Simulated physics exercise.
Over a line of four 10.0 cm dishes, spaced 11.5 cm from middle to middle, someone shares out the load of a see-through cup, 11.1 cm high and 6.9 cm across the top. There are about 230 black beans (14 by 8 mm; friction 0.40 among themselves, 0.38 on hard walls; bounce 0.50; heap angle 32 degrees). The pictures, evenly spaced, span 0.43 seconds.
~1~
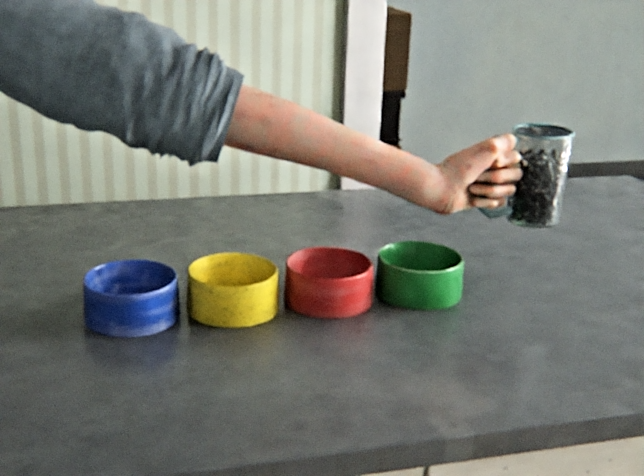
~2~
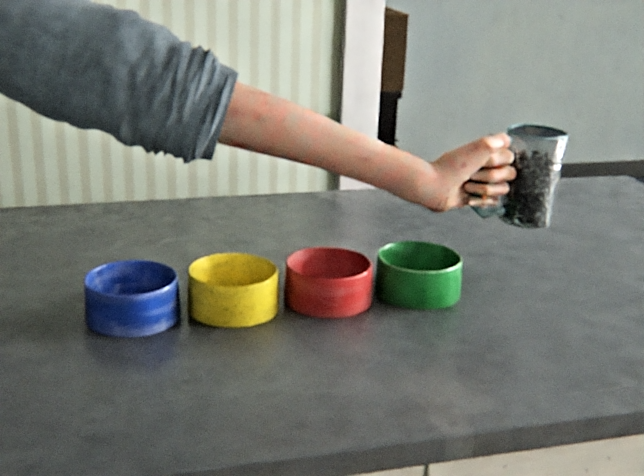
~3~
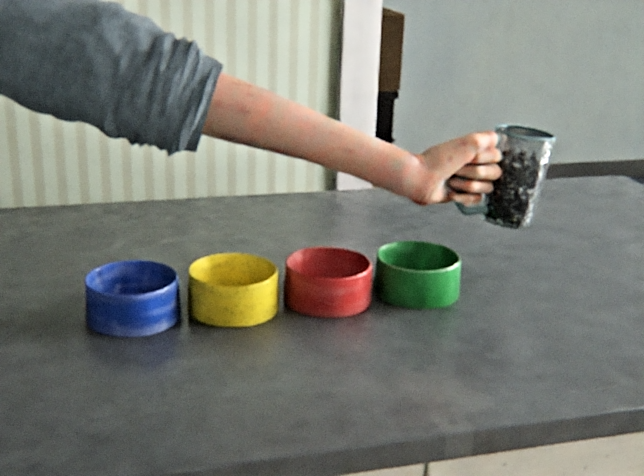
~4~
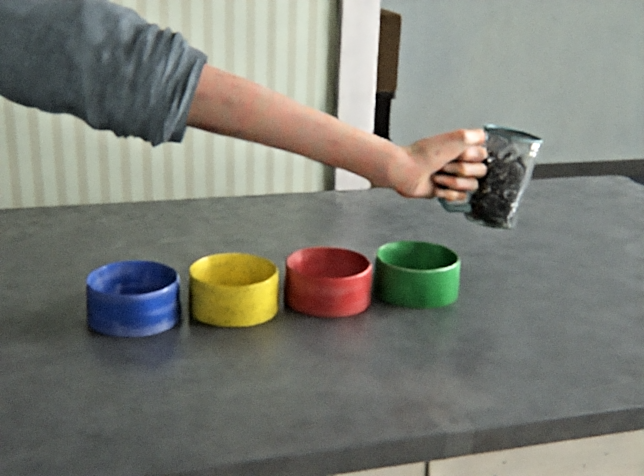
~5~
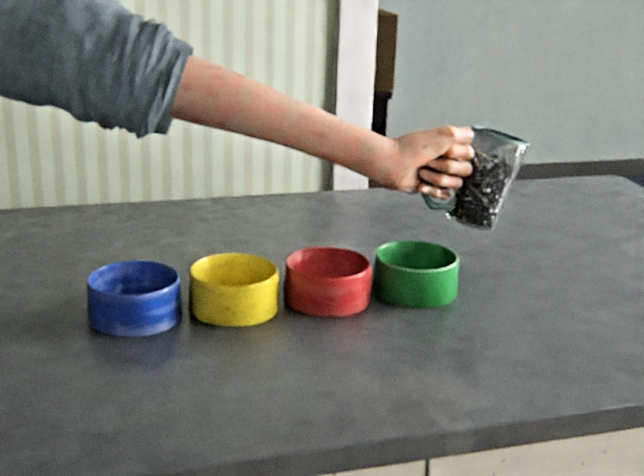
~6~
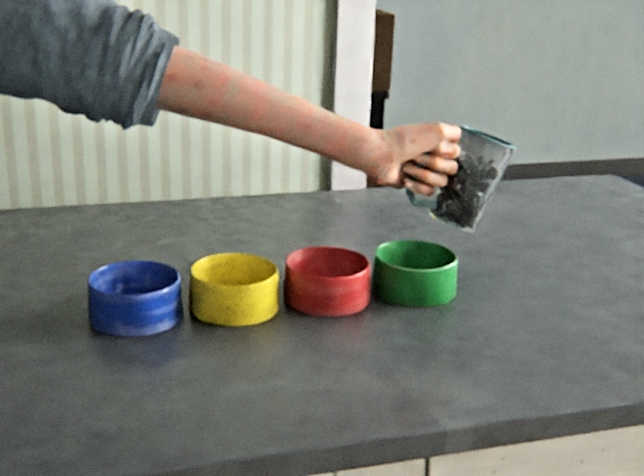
In the video, a hand holds a clear cup of small dark pieces above a gray table, beyond a row of blue, yellow, red and green dishes, and moves it a short way left while gradually tilting it.
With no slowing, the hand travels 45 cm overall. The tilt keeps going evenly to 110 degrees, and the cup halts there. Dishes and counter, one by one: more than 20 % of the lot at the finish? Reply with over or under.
Red under, blue under, green under, yellow over, counter under.
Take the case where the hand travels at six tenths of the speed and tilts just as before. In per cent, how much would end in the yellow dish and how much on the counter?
Yellow: 20; counter: 10.
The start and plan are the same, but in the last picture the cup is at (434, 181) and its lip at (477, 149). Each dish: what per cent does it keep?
Dish by dish: Red 0 per cent, blue 0 per cent, green 0 per cent, yellow 100 per cent.
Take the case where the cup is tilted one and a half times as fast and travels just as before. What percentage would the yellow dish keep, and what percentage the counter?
In that case the yellow dish gets 50 while the counter gets 10.
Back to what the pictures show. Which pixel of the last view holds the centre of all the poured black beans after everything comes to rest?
Estimated resting centre: Around (234, 288).
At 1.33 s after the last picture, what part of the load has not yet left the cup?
I reckon around 100 per cent.
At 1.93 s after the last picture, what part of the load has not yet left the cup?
Roughly 70 %.
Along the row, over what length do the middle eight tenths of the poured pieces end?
Length: About 6 cm.
Then, 0.80 s after the last picture, tilt 62 degrees; cup holds 100 %.
Then, 1.33 s after the last picture, tilt 90 degrees; cup holds 100 %.
Then, 1.93 s after the last picture, tilt 110 degrees; cup holds 70 %, yellow 25 %.
In the end, red 0 %, blue 0 %, green 0 %, yellow 100 %, counter 0 %.
